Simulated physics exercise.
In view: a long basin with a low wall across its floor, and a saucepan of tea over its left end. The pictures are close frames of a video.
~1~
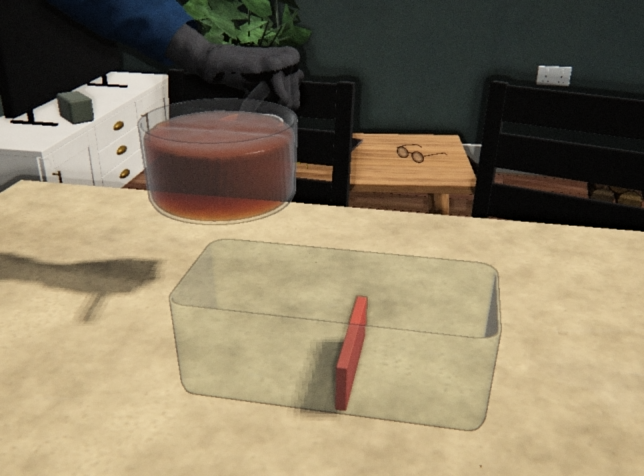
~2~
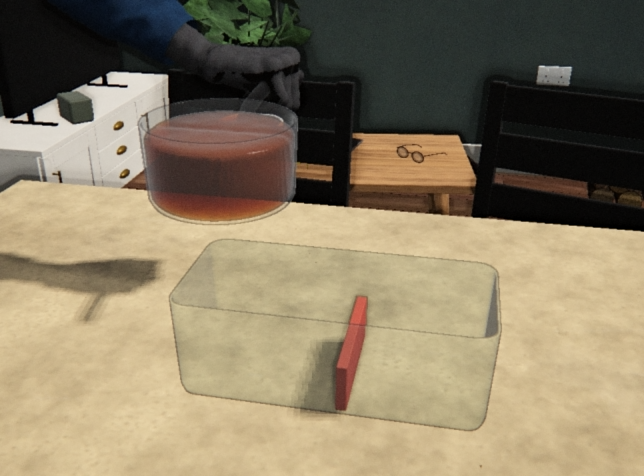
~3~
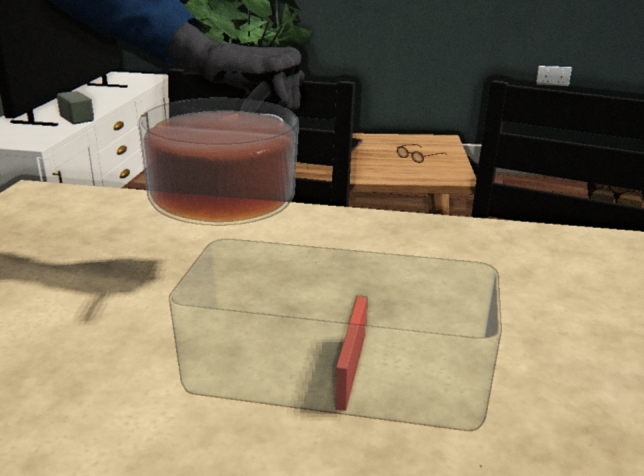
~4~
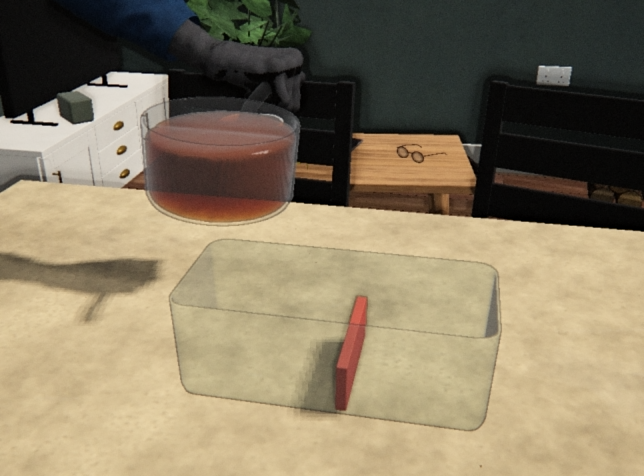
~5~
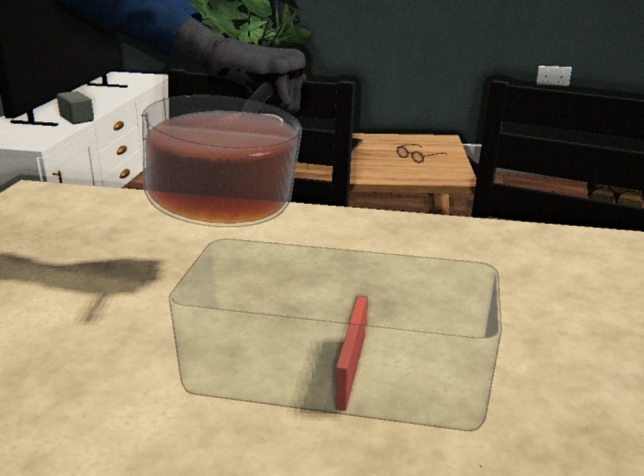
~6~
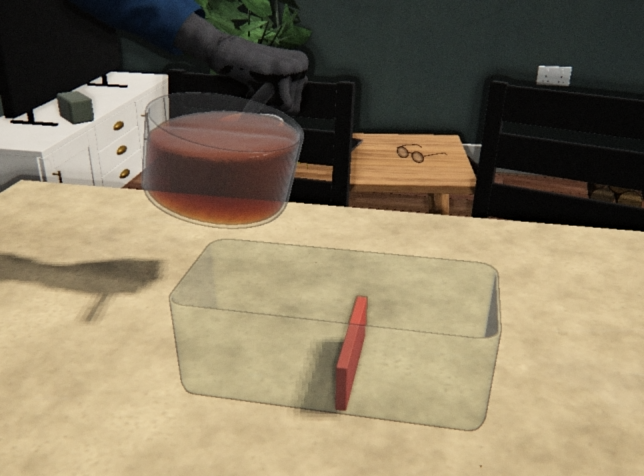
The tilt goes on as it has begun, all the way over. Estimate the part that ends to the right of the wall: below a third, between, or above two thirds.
The share right of the wall is between a third and two thirds.
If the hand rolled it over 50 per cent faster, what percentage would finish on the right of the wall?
Some 35 per cent.
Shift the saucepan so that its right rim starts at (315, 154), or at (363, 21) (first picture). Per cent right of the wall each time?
First some 65, then 80 per cent.
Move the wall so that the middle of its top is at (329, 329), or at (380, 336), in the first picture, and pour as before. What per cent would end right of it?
About 70 and 20 per cent.
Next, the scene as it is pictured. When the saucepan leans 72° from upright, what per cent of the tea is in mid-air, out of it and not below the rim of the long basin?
Roughly 30 in a hundred.
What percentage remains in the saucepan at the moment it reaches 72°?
Close to 50 per cent.
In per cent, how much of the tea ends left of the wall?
About 45 per cent.
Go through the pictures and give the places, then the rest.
The first picture shows tilt 0°; pouring edge (294, 126); surface from (151, 126) to (293, 134); the long basin's rim runs from (191, 269) to (498, 301); the wall's top is at (353, 331).
The second picture shows tilt 0°; pouring edge (294, 126); surface from (152, 126) to (293, 135).
The third picture shows tilt 2°; pouring edge (295, 128); surface from (153, 125) to (294, 137).
The fourth picture shows tilt 4°; pouring edge (297, 132); surface from (153, 125) to (295, 137).
The fifth picture shows tilt 7°; pouring edge (298, 136); surface from (155, 125) to (296, 138).
The sixth picture shows tilt 12°; pouring edge (300, 142); surface from (156, 127) to (299, 138).
A moment on, the saucepan is tipped part way and 51 per cent is still to pour, 4 is left of the wall and 15 right of it.
Next, the saucepan is tipped right over and 6 per cent is still to pour, 36 is left of the wall and 53 right of it.
Then the saucepan is tipped right over and 0 per cent is still to pour, 46 is left of the wall and 53 right of it.
Later the saucepan is tipped right over and 0 per cent is still to pour, 46 is left of the wall and 53 right of it.
At rest 46 per cent lies left of the wall, 53 right of it and 1 outside.
